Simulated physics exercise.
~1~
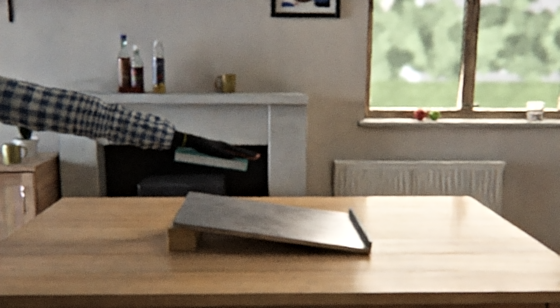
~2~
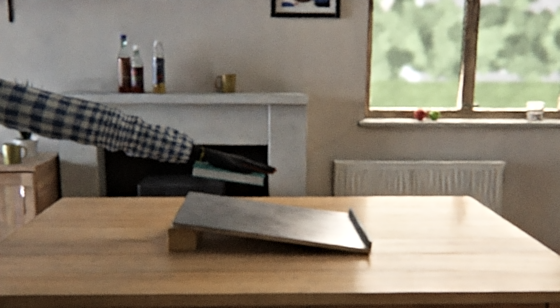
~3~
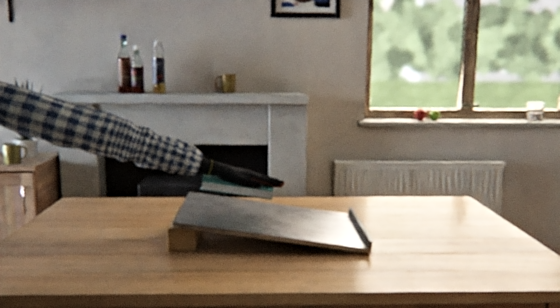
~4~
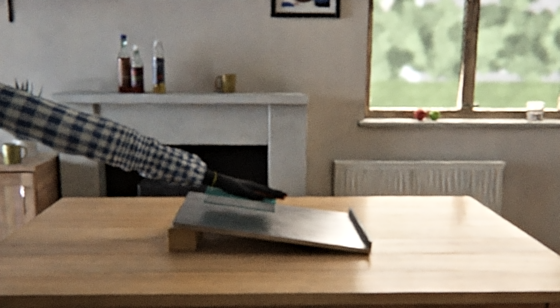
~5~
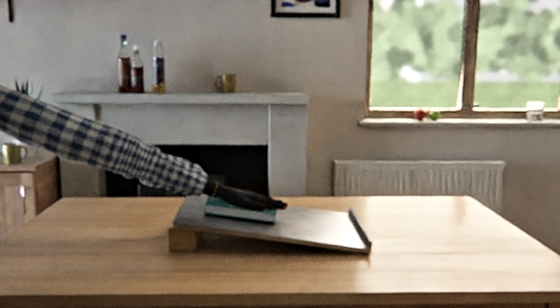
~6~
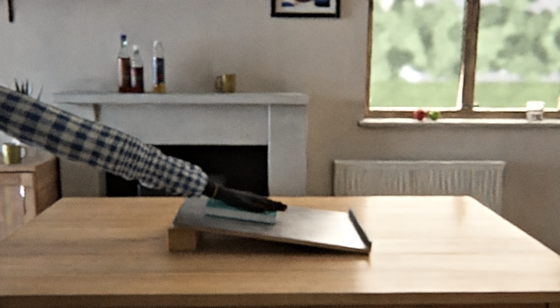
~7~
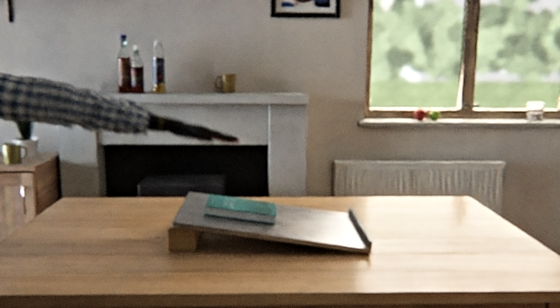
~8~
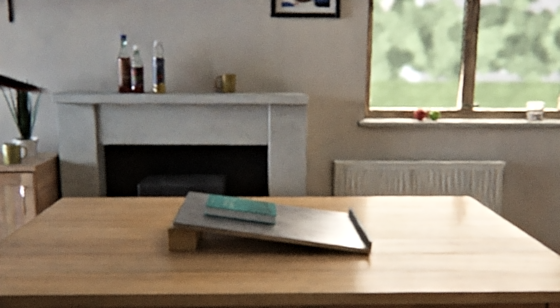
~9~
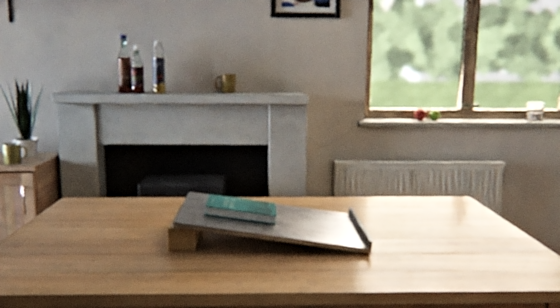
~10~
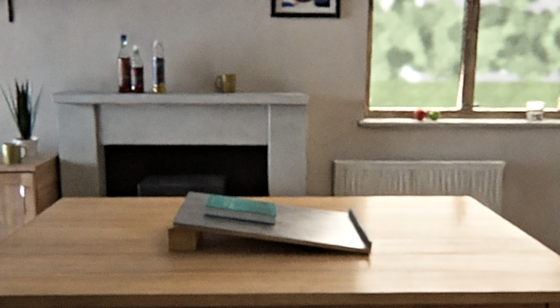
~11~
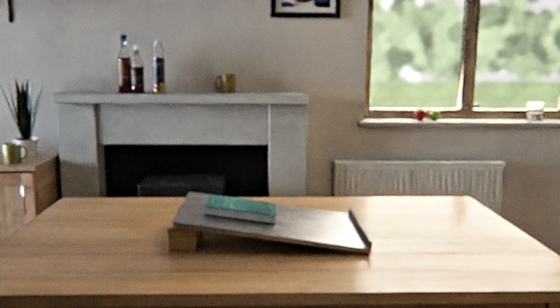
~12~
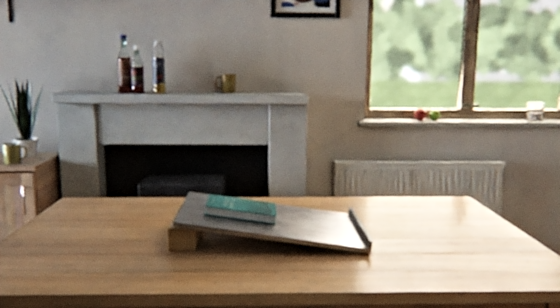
Turquoise book being lowered by a gloved hand onto a sloping board, then released and staying still as the arm withdraws left.
